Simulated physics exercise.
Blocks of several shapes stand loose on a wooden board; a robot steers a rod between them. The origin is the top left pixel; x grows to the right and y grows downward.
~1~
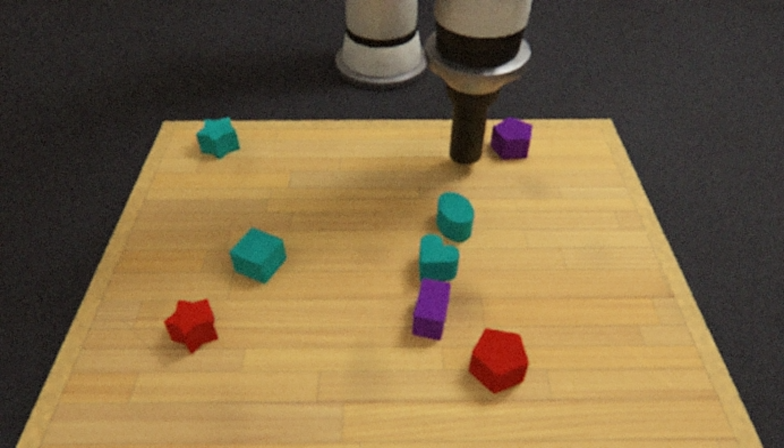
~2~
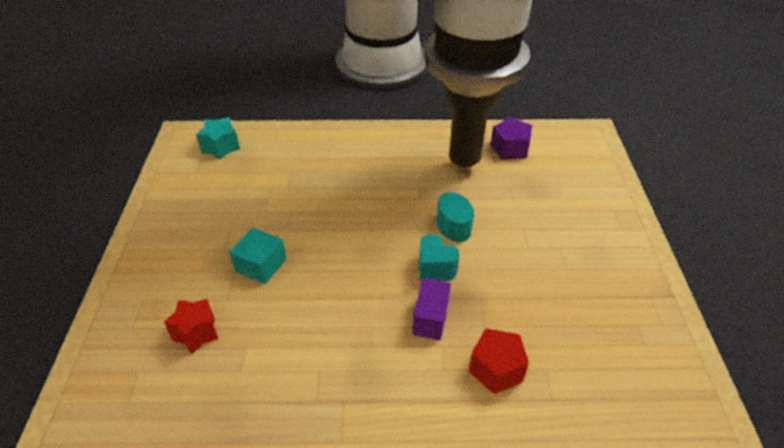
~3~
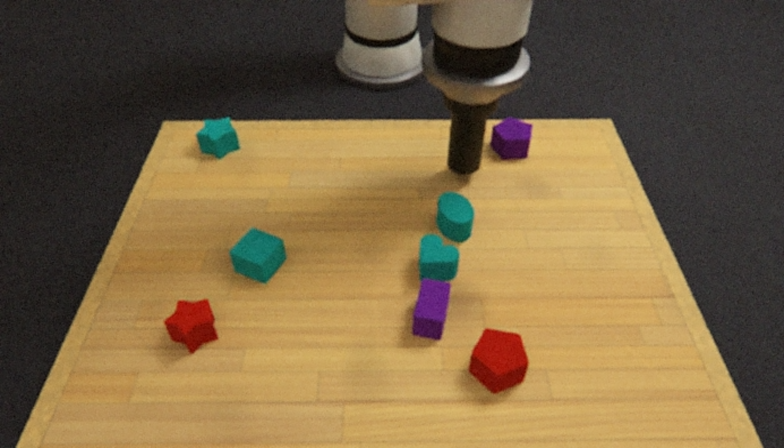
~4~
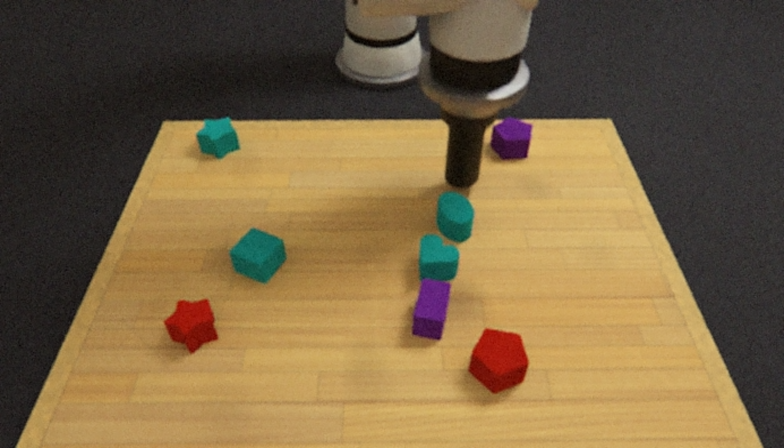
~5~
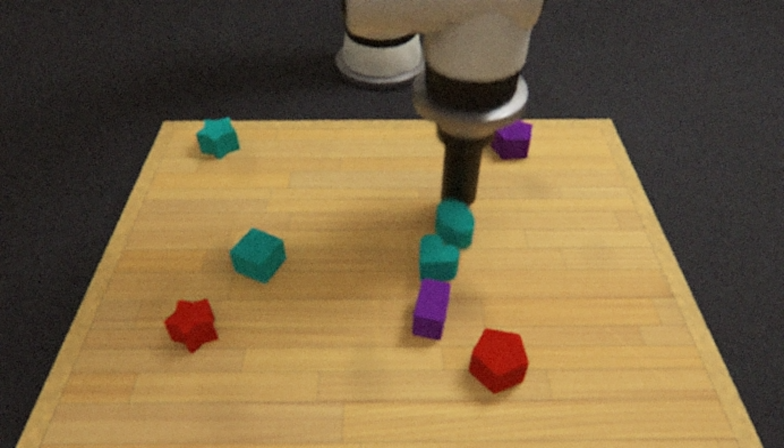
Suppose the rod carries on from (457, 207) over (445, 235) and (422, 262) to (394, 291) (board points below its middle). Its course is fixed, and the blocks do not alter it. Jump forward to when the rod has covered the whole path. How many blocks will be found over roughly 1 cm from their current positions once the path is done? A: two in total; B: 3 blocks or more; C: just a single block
The answer is B.
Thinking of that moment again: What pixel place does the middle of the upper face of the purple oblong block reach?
Its top centre is at about (434, 336).
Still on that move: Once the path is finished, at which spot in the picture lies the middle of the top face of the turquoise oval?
I'd say the turquoise oval ends with its top centre at (457, 261).
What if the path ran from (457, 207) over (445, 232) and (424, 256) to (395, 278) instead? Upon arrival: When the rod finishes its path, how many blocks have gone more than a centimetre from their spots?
It should be three or more, as far as I can tell.
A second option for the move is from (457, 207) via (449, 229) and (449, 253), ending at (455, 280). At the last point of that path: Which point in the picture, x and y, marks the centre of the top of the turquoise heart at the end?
It is going to be at (423, 274).
The first path, step by step. One third of the way, rod (446, 225); turquoise heart (432, 260); turquoise oval (456, 243), turned 35° anticlockwise.
Two thirds of the way, rod (422, 252); purple oblong block (428, 312), turned 15° anticlockwise; turquoise heart (423, 276); turquoise oval (457, 261), turned 80° anticlockwise.
At the end, rod (394, 281); purple oblong block (434, 336), turned 40° anticlockwise; turquoise heart (408, 305), turned 25° anticlockwise; turquoise oval (457, 261), turned 85° anticlockwise.
